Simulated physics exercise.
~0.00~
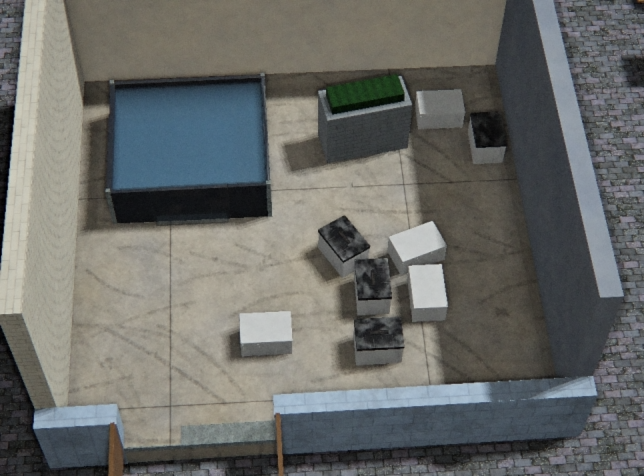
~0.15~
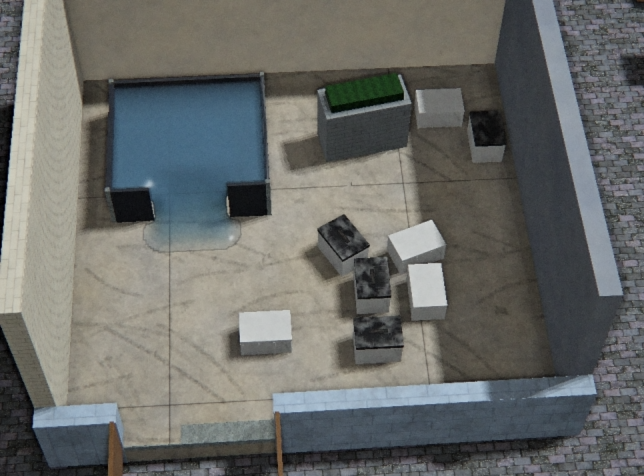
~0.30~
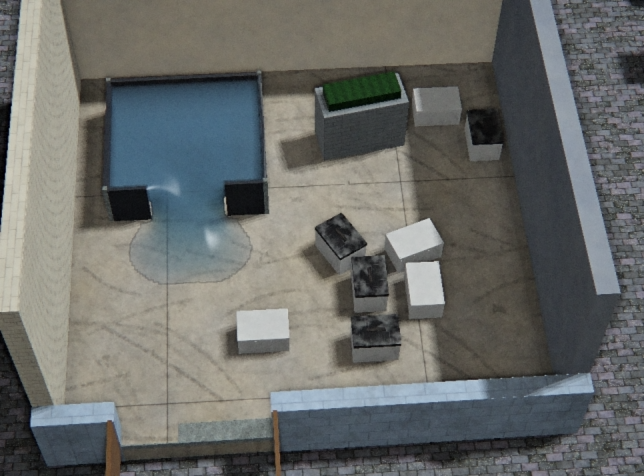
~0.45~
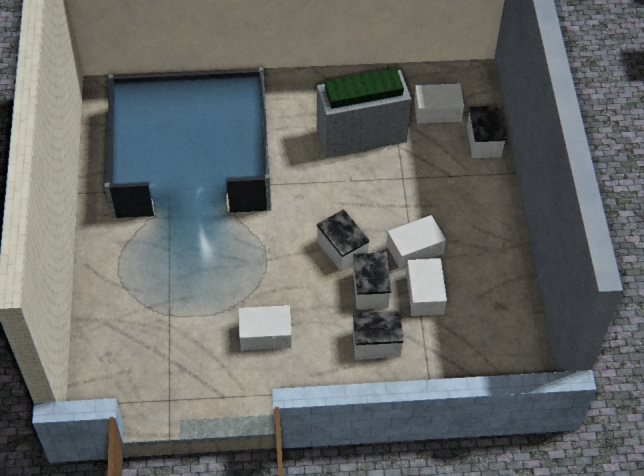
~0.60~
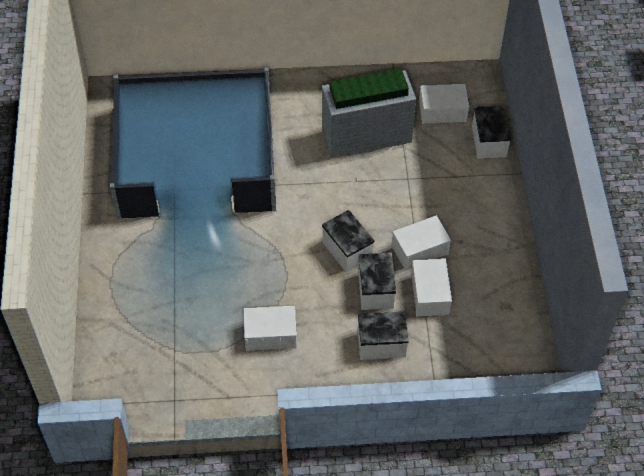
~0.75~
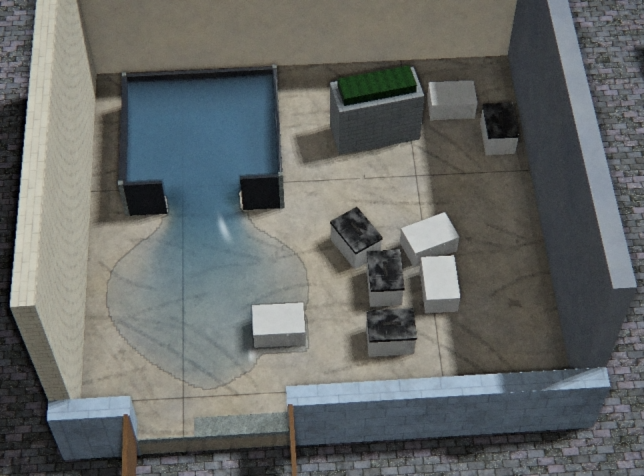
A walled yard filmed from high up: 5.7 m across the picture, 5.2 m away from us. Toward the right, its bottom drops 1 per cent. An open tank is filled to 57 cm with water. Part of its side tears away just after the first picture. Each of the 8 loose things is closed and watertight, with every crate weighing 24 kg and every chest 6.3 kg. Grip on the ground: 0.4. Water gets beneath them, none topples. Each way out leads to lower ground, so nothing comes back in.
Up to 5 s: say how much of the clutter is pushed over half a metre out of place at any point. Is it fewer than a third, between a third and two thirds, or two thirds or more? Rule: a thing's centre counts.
Fewer than a third.
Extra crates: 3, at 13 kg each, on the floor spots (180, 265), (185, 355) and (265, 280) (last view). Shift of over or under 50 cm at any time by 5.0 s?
Answers in order are crosses the line, crosses the line and crosses the line.
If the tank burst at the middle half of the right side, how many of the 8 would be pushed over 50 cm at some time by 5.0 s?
Then it comes to 6 of them.
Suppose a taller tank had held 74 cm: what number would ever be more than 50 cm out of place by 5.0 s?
Then it comes to 2.
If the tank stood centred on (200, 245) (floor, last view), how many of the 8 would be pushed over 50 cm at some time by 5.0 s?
Result: 0.
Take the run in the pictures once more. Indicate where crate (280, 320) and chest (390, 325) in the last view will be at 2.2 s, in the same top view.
(322, 378) and (450, 344), roughly.
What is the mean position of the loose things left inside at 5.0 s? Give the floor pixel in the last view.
They average out to somewhere around (440, 248).
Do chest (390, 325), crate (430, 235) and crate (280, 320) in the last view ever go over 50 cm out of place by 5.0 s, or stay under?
One by one: Above the line; below the line; above the line.
After 1.1 s 0 of 8 are over 50 cm from their spots; 0 afloat.
After 2.2 s 2 of 8 are over 50 cm from their spots; 0 afloat.
After 3.5 s 2 of 8 are over 50 cm from their spots; 1 afloat.
After 5.0 s 2 of 8 are over 50 cm from their spots, and 2 have been at some point; 1 afloat.
